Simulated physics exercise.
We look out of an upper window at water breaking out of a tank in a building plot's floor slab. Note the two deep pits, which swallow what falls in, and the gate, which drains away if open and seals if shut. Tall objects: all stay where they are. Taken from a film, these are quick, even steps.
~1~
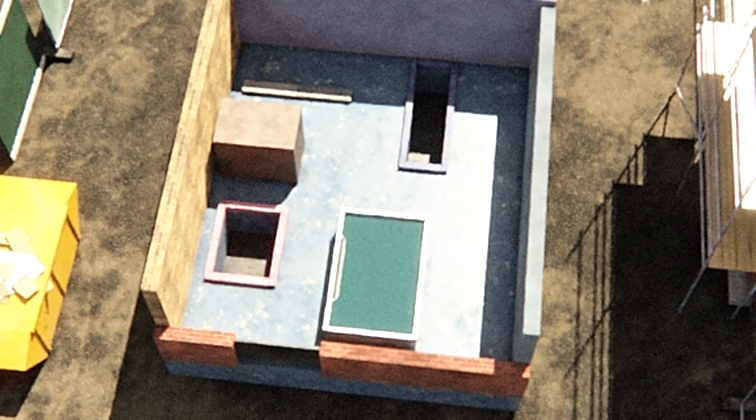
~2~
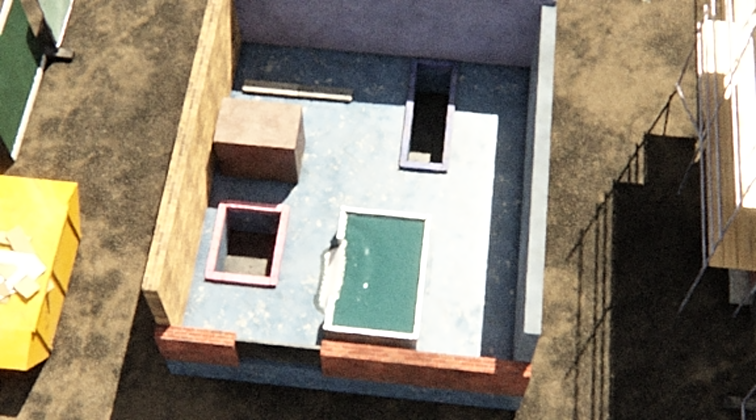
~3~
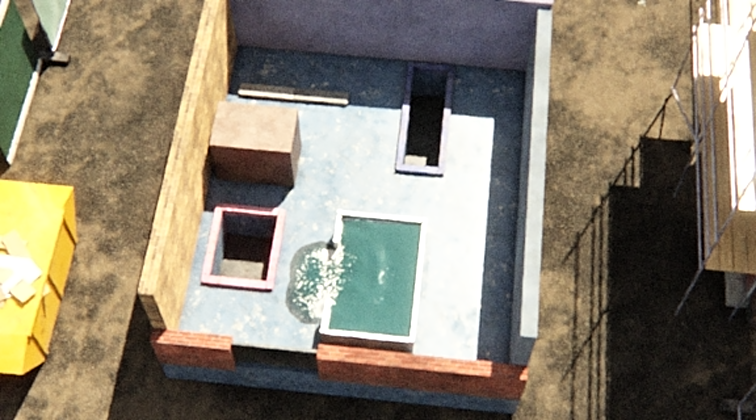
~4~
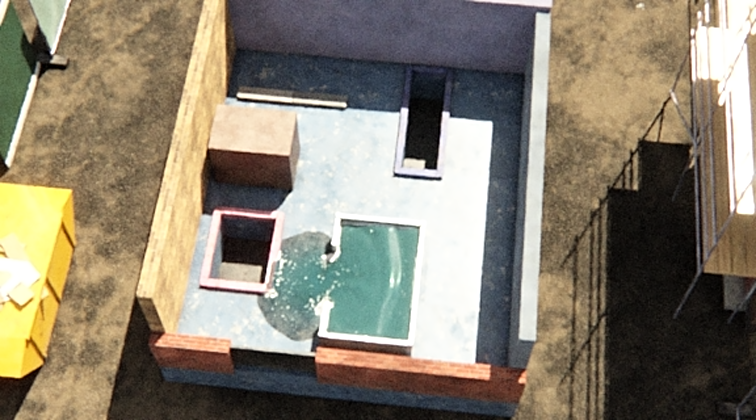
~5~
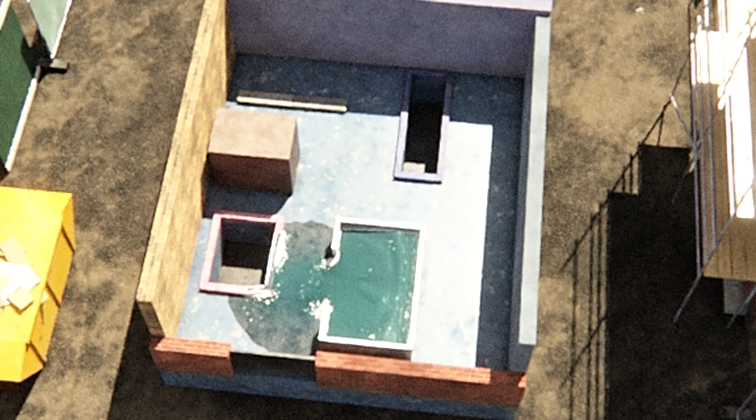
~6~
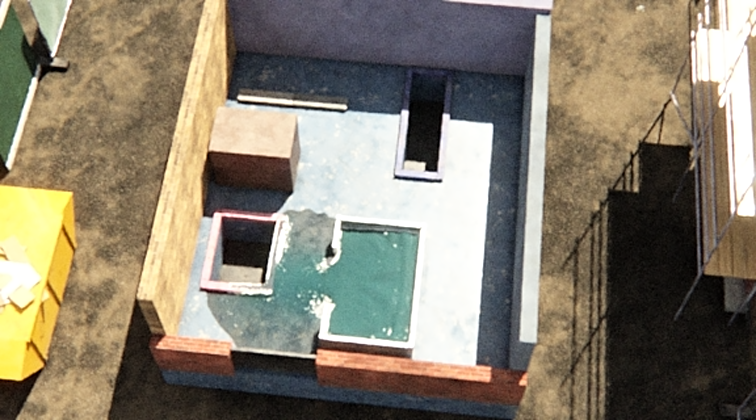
Water bursts from the left side of an open tank and spreads left across the floor.
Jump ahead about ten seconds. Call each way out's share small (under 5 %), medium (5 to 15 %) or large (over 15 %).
Small, medium or large: The gate gets a small share; the pink pit gets a large share; the blue pit gets a small share.
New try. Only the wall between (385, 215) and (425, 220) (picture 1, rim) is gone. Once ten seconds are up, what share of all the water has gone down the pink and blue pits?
Per cent: Pink 0, blue 15.
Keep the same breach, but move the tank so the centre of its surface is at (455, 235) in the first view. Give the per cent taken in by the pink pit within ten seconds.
I'd put the pink pit at 14 % of the whole.
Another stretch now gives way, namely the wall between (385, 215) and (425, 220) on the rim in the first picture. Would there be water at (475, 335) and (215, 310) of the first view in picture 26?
In the order asked: Out of reach, out of reach.
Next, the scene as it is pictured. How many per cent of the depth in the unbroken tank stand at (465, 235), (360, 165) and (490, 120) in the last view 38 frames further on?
My figures are about 0, 4 and 0 percent.
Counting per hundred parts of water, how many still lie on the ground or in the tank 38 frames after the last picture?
My reckoning gives about 74 %.
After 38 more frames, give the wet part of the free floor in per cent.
Some 55 in a hundred.
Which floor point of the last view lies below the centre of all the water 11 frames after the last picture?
I'd place it roughly at (323, 295).
A moment on, water covers 20 % of the floor; the gate 0 %, the pink pit 10 %, the blue pit 0 %.
Next, water covers 25 % of the floor; the gate 0 %, the pink pit 17 %, the blue pit 0 %.
Then, water covers 35 % of the floor; the gate 0 %, the pink pit 23 %, the blue pit 0 %.
Later, water covers 55 % of the floor; the gate 0 %, the pink pit 26 %, the blue pit 0 %.
In the end, water covers 75 % of the floor; the gate 0 %, the pink pit 27 %, the blue pit 0 %.
